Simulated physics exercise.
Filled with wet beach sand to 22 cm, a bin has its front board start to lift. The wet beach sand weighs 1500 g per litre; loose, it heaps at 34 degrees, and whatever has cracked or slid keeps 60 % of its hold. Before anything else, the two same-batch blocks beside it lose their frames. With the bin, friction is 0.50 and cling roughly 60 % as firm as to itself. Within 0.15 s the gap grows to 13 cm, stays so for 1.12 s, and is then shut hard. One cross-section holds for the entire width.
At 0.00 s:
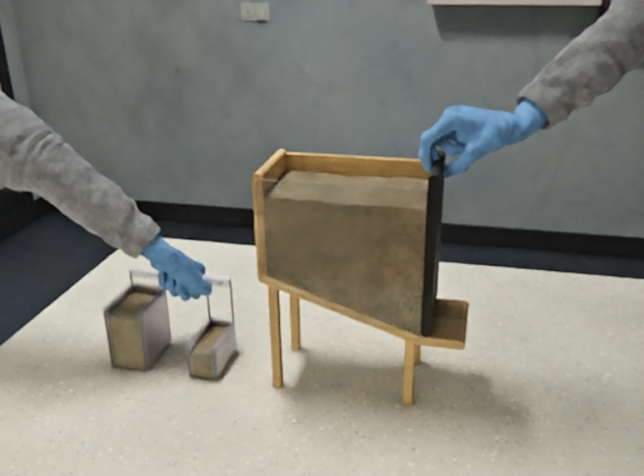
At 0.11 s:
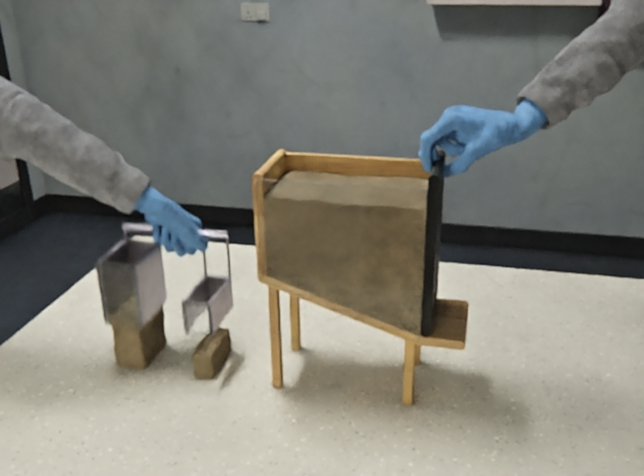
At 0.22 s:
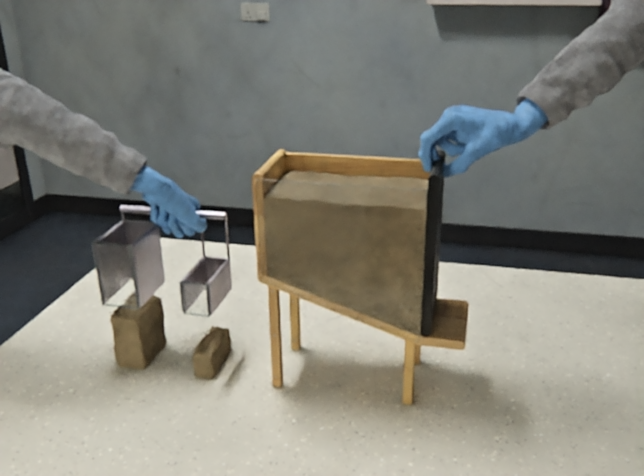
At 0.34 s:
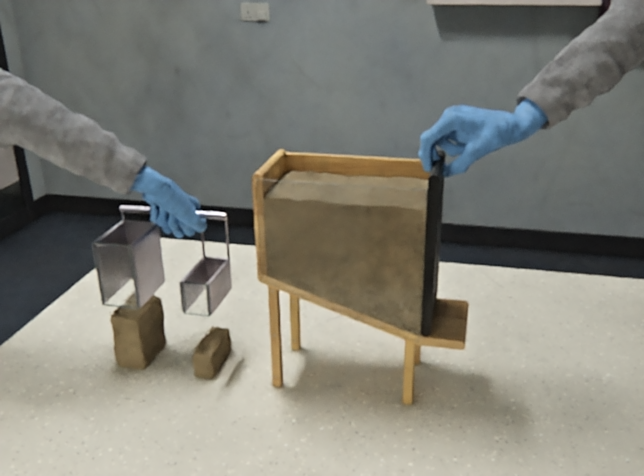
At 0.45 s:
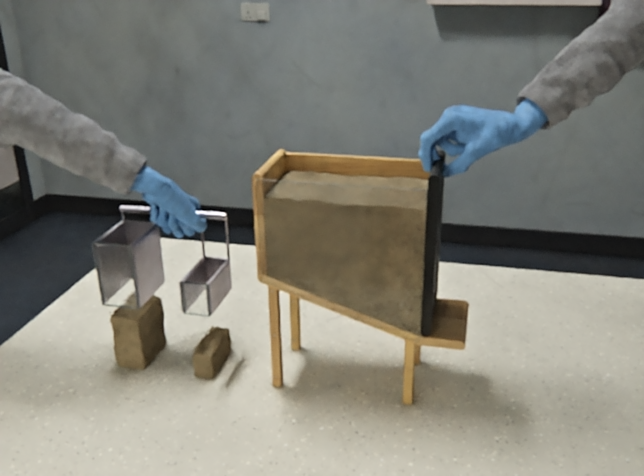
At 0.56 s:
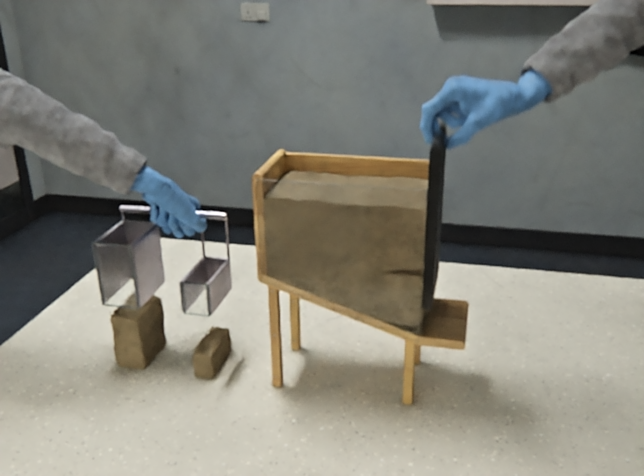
A gloved hand lifts metal moulds off two sand blocks, then another raises the bin's dark board slightly.
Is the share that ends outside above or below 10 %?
Short of 10 %.
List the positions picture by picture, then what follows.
The first frame shows top of the hatch at (434, 181), not yet moved; crest of the wet beach sand at (279, 198); block heights 10 cm, 4.8 cm (left to right).
The second frame shows top of the hatch at (434, 181), not yet moved; crest of the wet beach sand at (279, 198); block heights 10 cm, 4.8 cm (left to right).
The third frame shows top of the hatch at (434, 181), not yet moved; crest of the wet beach sand at (279, 198); block heights 10 cm, 4.8 cm (left to right).
The fourth frame shows top of the hatch at (434, 181), not yet moved; crest of the wet beach sand at (279, 198); block heights 10 cm, 4.8 cm (left to right).
The fifth frame shows top of the hatch at (434, 181), not yet moved; crest of the wet beach sand at (279, 198); block heights 10 cm, 4.8 cm (left to right).
The sixth frame shows top of the hatch at (435, 151), moved 4.3 cm; crest of the wet beach sand at (279, 198); block heights 10 cm, 4.8 cm (left to right).
After 0.86 s, the hatch is 13 cm open and 0 % is out.
After 1.22 s, the hatch is 13 cm open and 0 % is out.
After 1.58 s, the hatch is 13 cm open and 0 % is out.
After 1.93 s, the hatch is 3.4 cm open and 0 % is out.
After 2.19 s, the hatch is shut and 1 % is out.
